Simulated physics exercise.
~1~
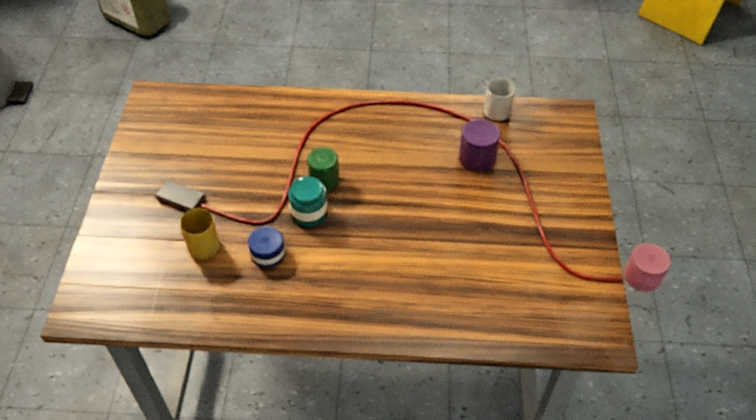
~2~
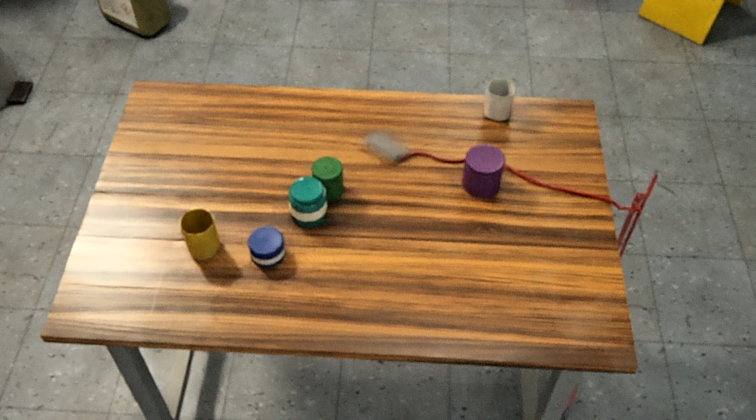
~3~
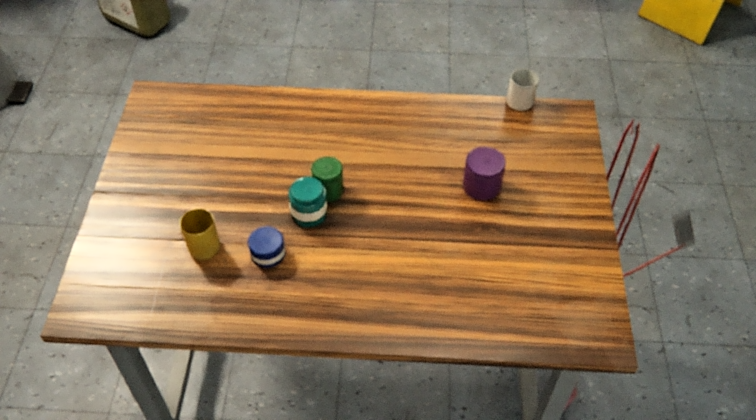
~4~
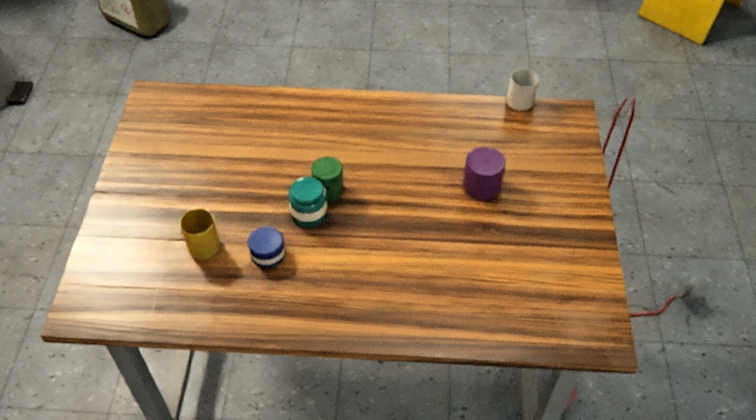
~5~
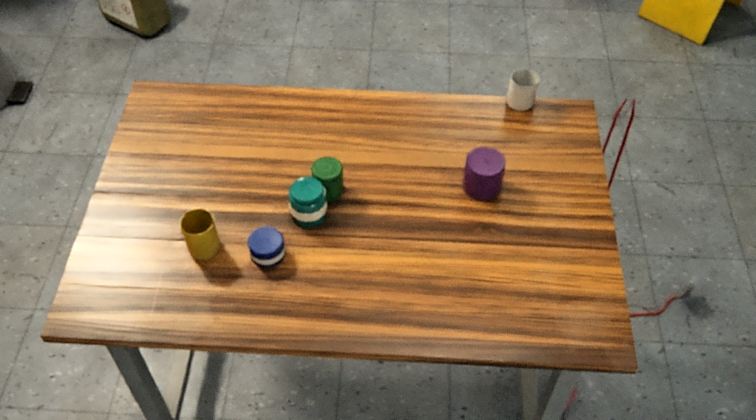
A red cord slid off the right side of a wooden table as its pink end dropped, dragging the small grey block over the edge too. It nudged the purple tub, green tub and white mug slightly, but all the containers stayed on top.
